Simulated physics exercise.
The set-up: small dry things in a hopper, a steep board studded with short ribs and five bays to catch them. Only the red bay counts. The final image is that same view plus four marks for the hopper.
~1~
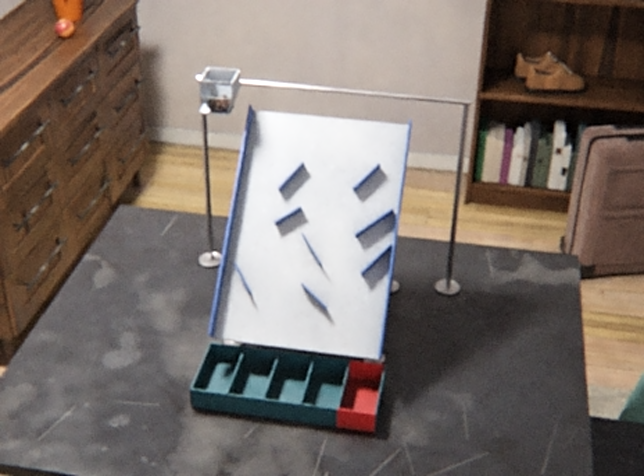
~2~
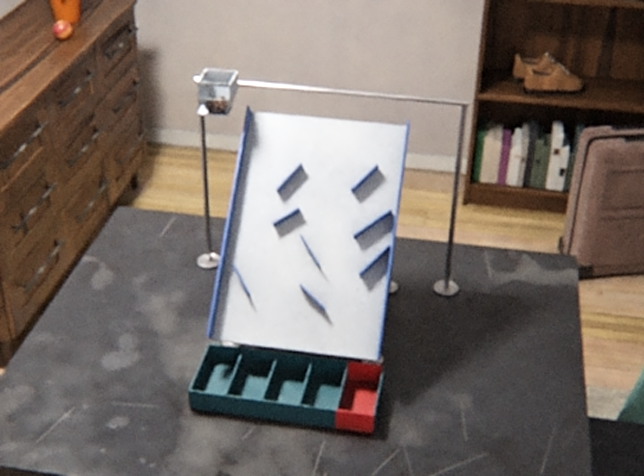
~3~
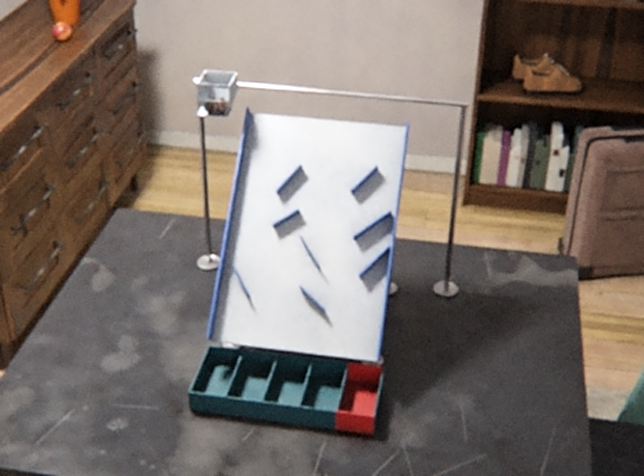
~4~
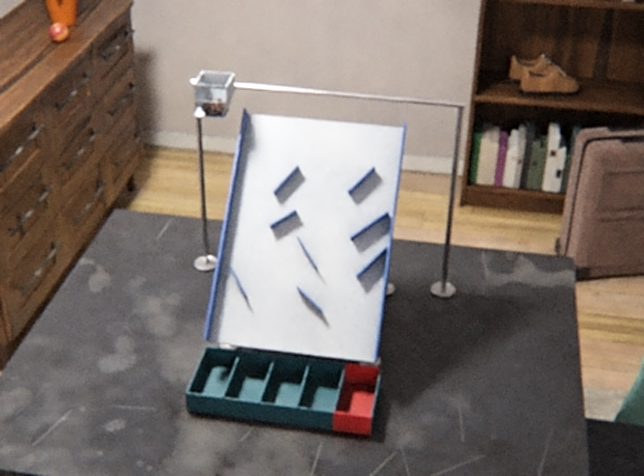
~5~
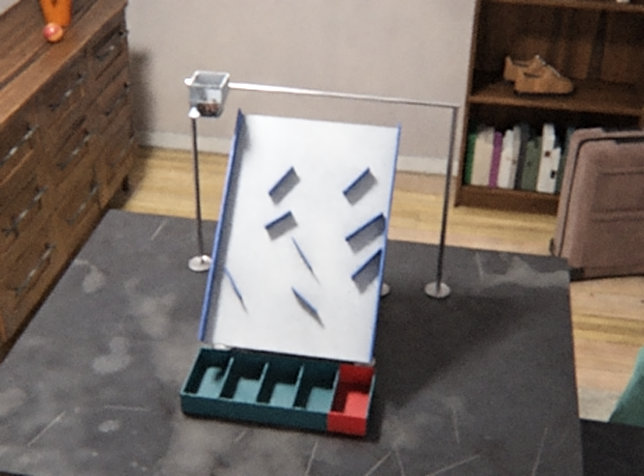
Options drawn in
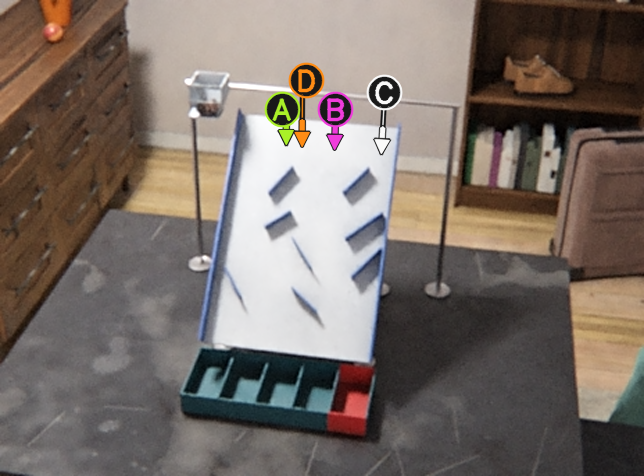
Nothing moves as a small hopper sits above a ribbed white board and five bays.
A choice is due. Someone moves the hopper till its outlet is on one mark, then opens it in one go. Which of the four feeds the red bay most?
Take B.
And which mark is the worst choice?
A it is.
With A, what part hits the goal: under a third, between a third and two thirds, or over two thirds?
Mark A gives under a third.
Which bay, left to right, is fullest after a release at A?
The first from the left.
On the marked copy, mark A meets the board at (286, 139); mark B meets the board at (334, 144); mark C meets the board at (381, 148); mark D meets the board at (302, 141).
For mark A, a small part in the red bay, most in other bays, a small part outside the box.
For mark B, about half in the red bay, about half in other bays.
For mark C, about a third in the red bay, about two thirds in other bays, a stray few held on the board, a stray few outside the box.
For mark D, about a third in the red bay, about half in other bays, a small part outside the box.
